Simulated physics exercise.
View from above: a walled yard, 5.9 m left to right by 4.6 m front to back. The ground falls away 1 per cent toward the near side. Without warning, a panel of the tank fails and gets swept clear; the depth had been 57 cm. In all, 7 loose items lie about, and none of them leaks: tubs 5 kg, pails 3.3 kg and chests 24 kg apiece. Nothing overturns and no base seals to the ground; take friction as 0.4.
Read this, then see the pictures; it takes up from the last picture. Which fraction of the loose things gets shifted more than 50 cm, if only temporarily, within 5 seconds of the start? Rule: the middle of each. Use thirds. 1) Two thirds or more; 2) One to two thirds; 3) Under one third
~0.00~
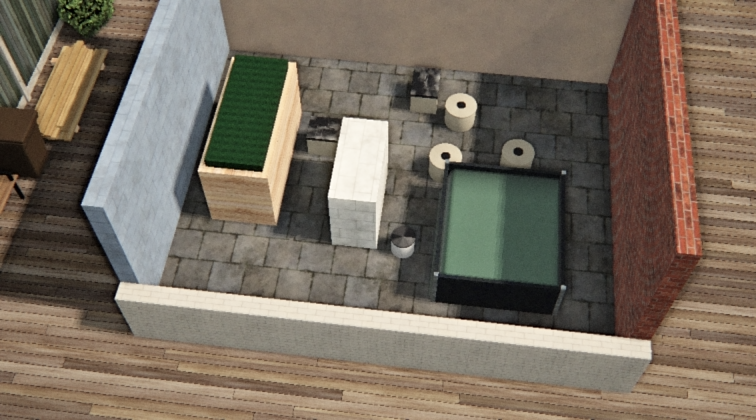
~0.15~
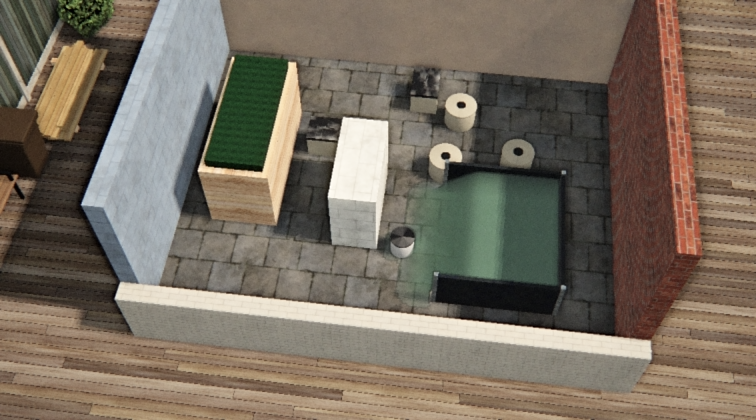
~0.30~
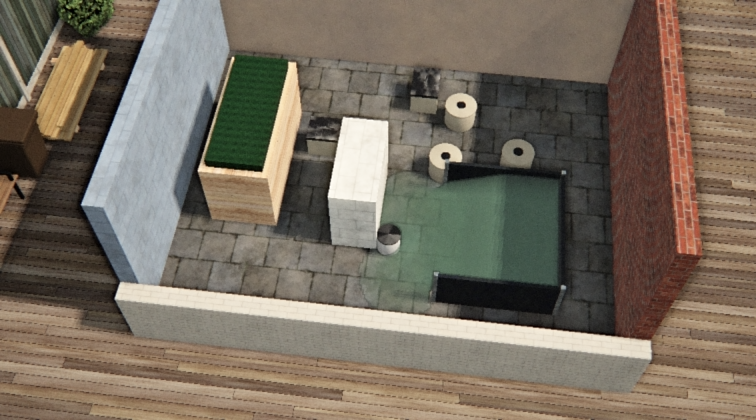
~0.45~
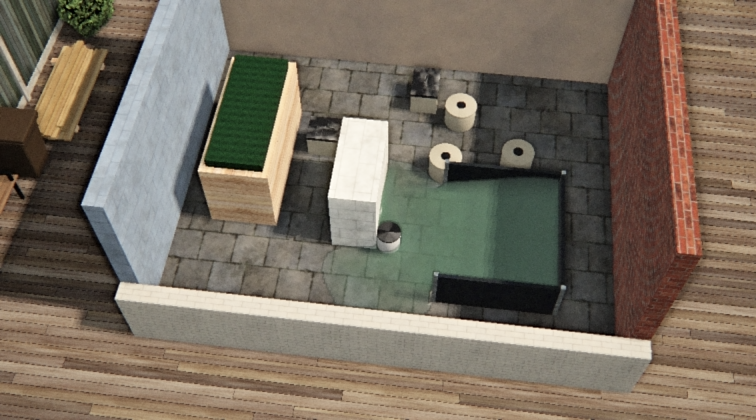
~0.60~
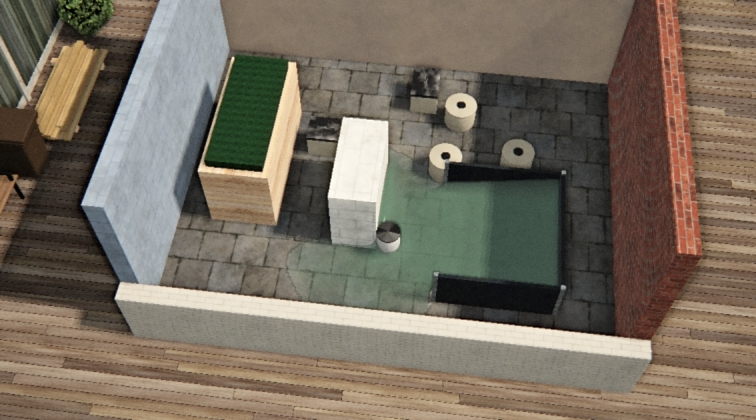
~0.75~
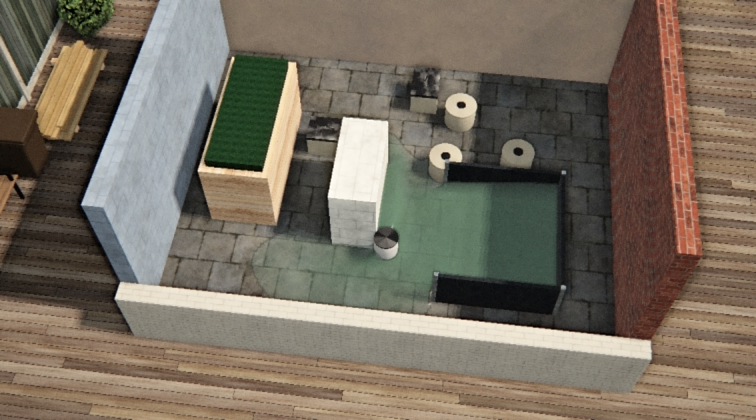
3, under one third.
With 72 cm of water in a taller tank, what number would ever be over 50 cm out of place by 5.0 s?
Count under that change: 3.
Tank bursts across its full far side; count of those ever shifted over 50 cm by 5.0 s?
That gives 5 of them.
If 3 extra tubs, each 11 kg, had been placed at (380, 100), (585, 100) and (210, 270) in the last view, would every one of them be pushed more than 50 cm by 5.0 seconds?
In turn: Past it, past it, past it.
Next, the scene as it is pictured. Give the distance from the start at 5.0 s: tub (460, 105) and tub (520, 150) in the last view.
Net shifts, in order: 150 cm and 0 cm.
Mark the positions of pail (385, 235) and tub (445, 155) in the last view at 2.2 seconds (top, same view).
I'd say close to (168, 275) and close to (472, 161).
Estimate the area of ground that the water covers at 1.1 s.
About 9.5 m2.
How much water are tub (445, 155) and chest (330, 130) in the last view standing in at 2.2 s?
I'd put it at 2 cm and 1 cm respectively.
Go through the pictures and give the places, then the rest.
A pail at (403, 237), on the bottom; a tub at (446, 156), on the bottom; water covers 2.5 m2; 0 of 7 have shifted, in the first picture.
A pail at (402, 237), on the bottom; a tub at (446, 156) rests on the ground; 3.4 m2 under water; 0 of 7 have shifted, in the second picture.
A pail at (389, 234) rests on the ground, 19 cm from its start; a tub at (446, 156), on the bottom; water covers 4.3 m2; 1 of 7 have shifted, in the third picture.
A pail at (389, 232), afloat, 19 cm from its start; a tub at (446, 156), on the bottom; water covers 5.0 m2; 1 of 7 have shifted, in the fourth picture.
A pail at (388, 232) floats, 20 cm from its start; a tub at (446, 156), on the bottom; 5.9 m2 under water; 1 of 7 have shifted, in the fifth picture.
A pail at (386, 237), afloat, 26 cm from its start; a tub at (446, 156), on the bottom; 6.7 m2 under water; 1 of 7 have shifted, in the sixth picture.
After 1.1 s 1 of 7 are over 50 cm from their spots; 1 afloat.
After 2.2 s 2 of 7 are over 50 cm from their spots; 1 afloat.
After 3.5 s 2 of 7 are over 50 cm from their spots; 3 afloat.
After 5.0 s 2 of 7 are over 50 cm from their spots, and 2 have been at some point; 2 afloat.
